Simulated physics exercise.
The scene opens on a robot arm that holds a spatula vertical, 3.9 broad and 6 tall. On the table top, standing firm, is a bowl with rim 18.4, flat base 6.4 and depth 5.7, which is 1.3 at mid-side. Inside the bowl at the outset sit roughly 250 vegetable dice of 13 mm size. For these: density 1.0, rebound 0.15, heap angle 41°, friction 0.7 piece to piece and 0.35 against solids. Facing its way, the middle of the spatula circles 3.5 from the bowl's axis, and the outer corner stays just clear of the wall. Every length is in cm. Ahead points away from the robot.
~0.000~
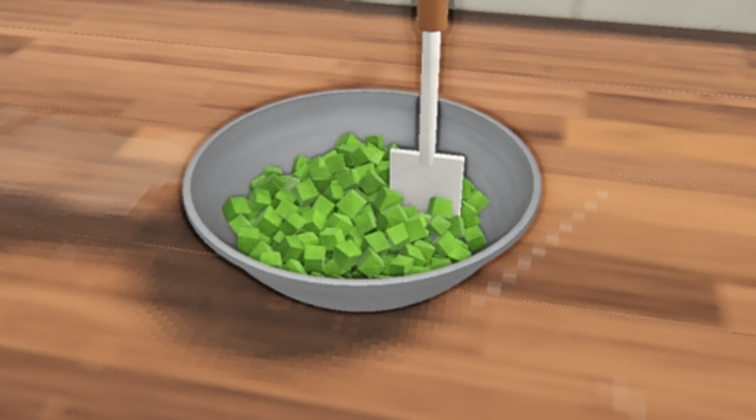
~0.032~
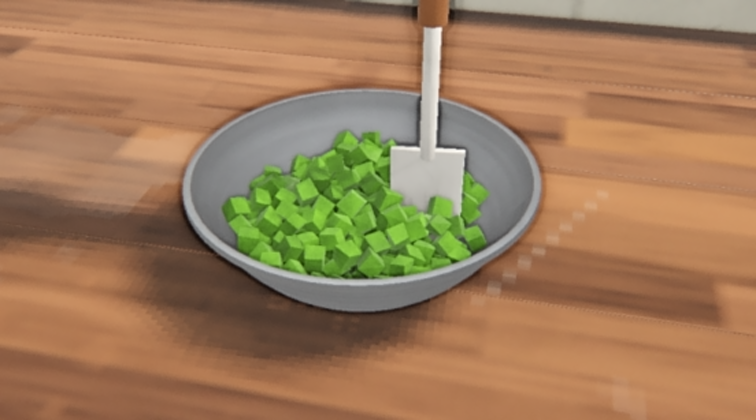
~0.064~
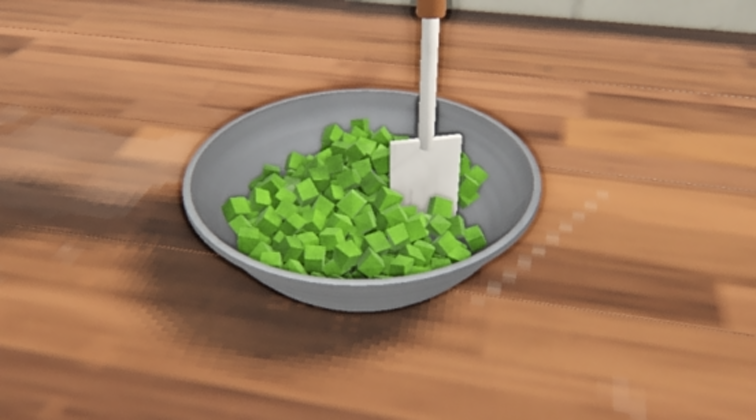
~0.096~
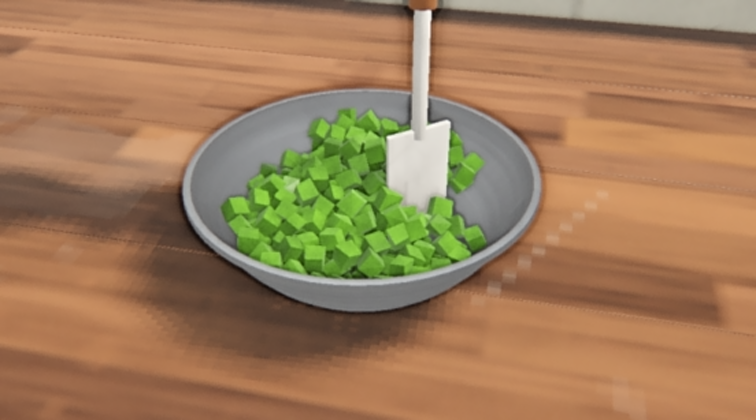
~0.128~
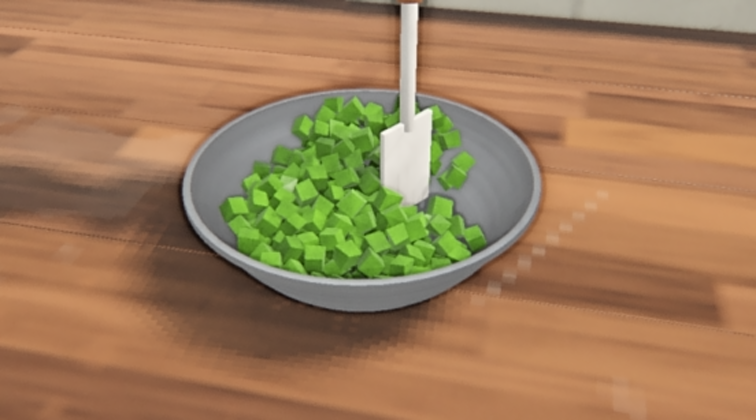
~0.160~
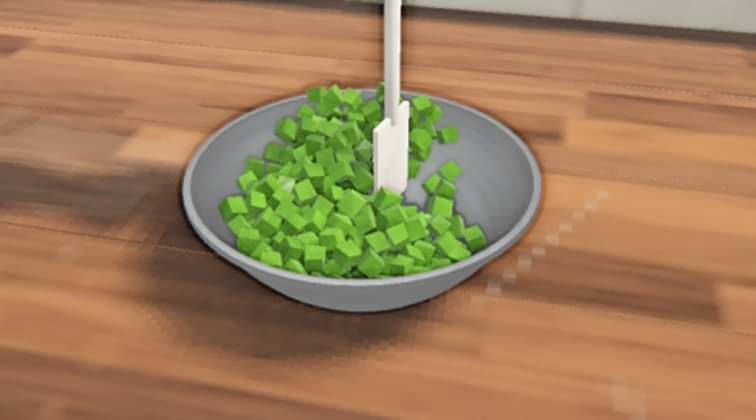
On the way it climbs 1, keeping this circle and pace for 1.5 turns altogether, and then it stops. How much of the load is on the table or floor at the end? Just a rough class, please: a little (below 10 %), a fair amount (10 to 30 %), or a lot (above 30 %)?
A fair amount.
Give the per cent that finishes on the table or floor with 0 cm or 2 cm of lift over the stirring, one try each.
Roughly 25 and 20 per cent.
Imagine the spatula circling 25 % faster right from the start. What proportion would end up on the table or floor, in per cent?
Then roughly 25 per cent.
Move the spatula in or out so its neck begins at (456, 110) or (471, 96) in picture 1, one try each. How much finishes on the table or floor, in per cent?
Near 35 per cent and near 30 per cent, in that order.
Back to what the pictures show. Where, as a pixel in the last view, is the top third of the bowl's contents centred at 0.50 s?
The top third is centred near (379, 242) in the last picture.
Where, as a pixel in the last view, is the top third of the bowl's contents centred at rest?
(266, 220).
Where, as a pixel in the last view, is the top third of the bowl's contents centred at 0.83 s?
(368, 125).
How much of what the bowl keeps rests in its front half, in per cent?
I'd put it at roughly 60 per cent.
By 0.50 s, 257° round, highest piece 8 above the table; 232 in the bowl, 12 on the table or floor, 4 in flight or on the tool.
By 0.83 s, 78° round, highest piece 8 above the table; 208 in the bowl, 32 on the table or floor, 8 in flight or on the tool.
By 1.20 s, 180° round, highest piece 6 above the table; 198 in the bowl, 50 on the table or floor.
By 1.90 s, 180° round, highest piece 6 above the table; 198 in the bowl, 50 on the table or floor.
Final count, 198 in the bowl, 50 on the table or floor. That is 20 % on the table or floor.
